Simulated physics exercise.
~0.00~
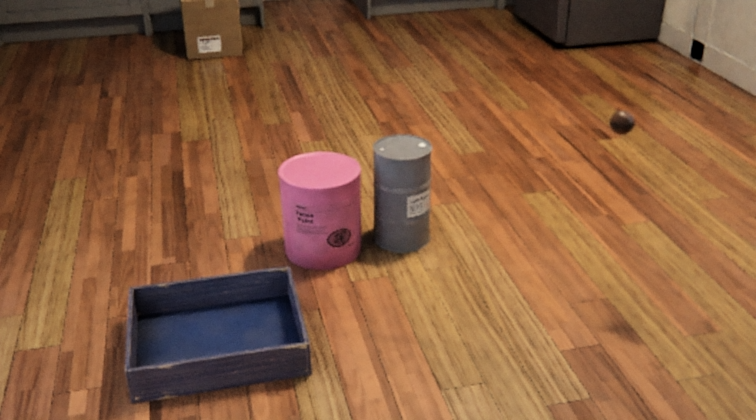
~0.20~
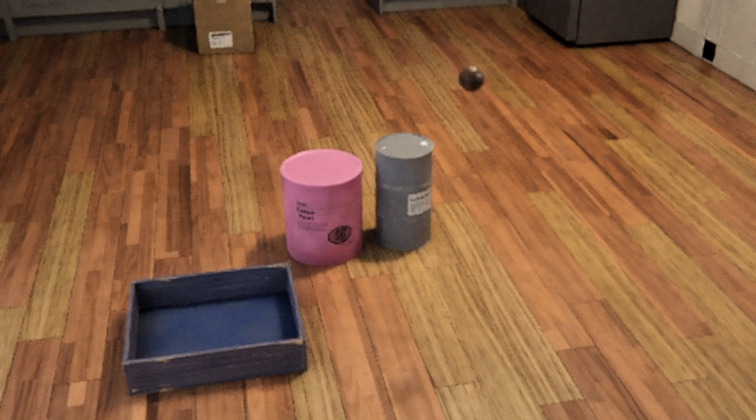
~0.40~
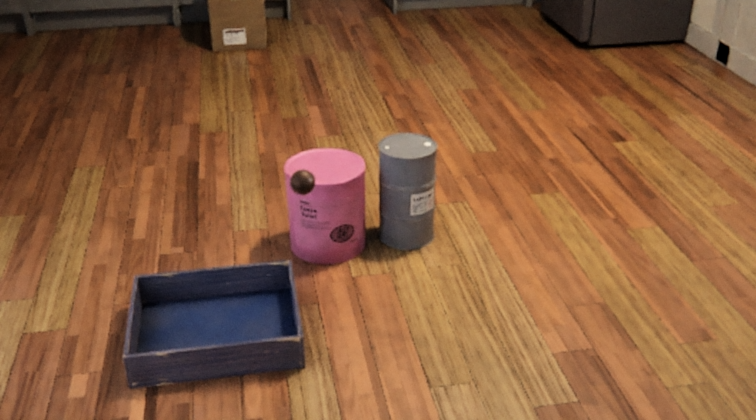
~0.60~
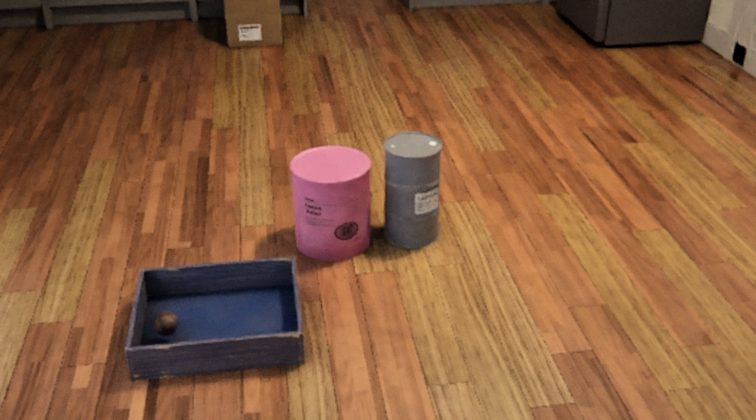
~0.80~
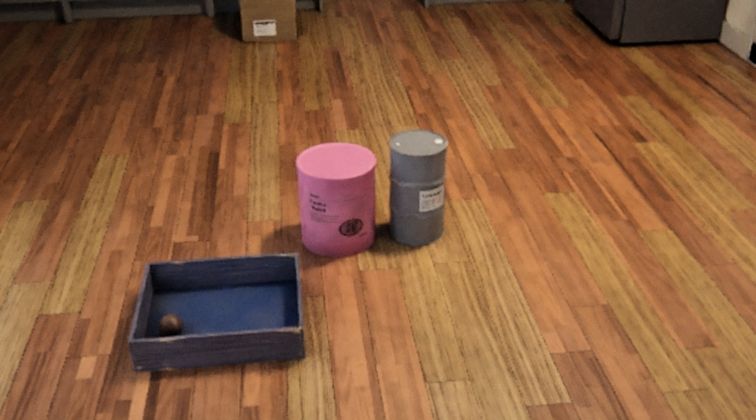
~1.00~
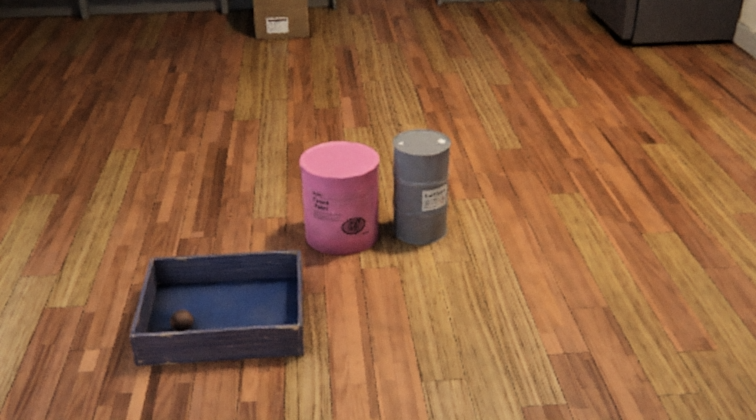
On a wooden floor, a brown ball flying left past a pink pail and grey canister, landing and staying inside a blue box.
